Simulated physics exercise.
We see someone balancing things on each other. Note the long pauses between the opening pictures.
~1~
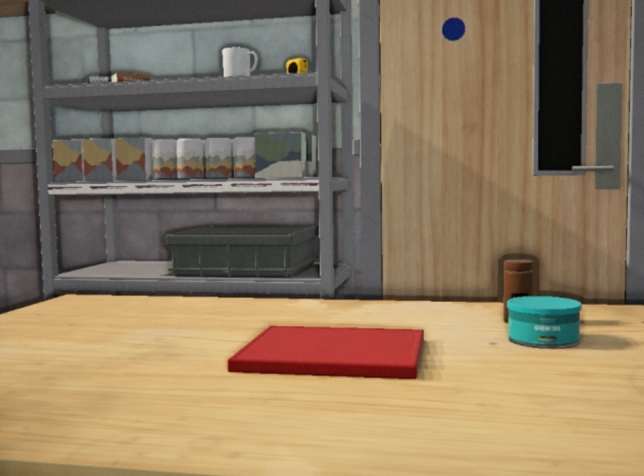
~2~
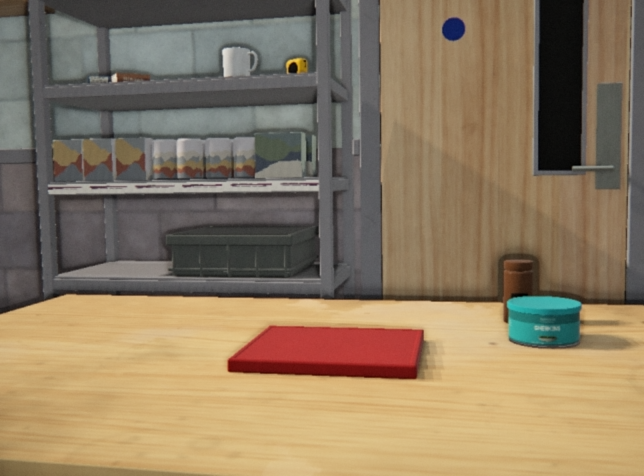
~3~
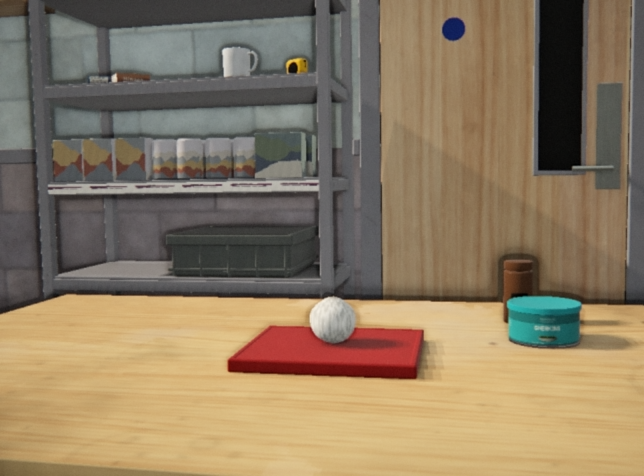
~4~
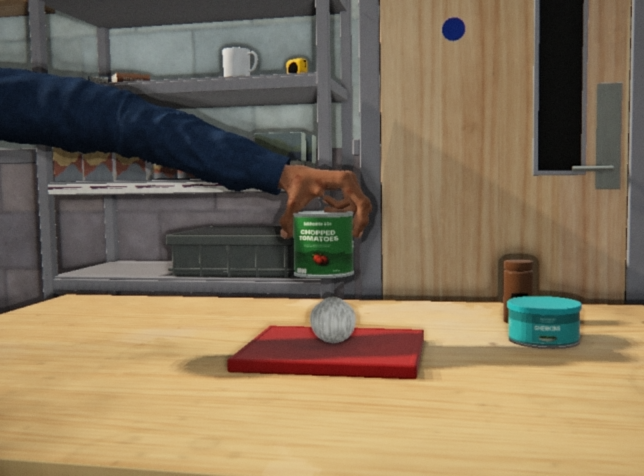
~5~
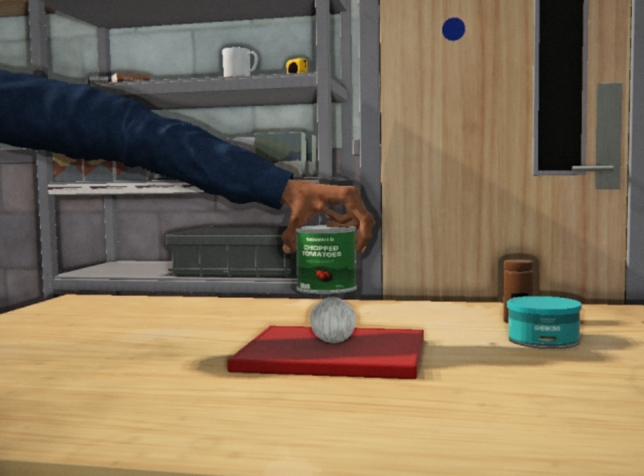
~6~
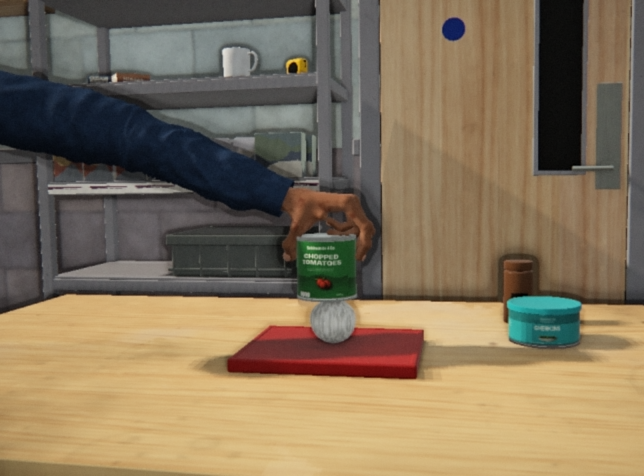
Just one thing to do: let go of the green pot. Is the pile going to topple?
Yes, I expect something will drop.
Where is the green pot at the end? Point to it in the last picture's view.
It ends up close to (188, 322).
Then, 0.50 s on from there, green pot now fallen.
Then, 0.90 s on from there, things are still on the move.
In the end, fallen, green pot; the other 4 unmoved. At the end, from the last picture's camera, green pot near (188, 322). The pile gives way.
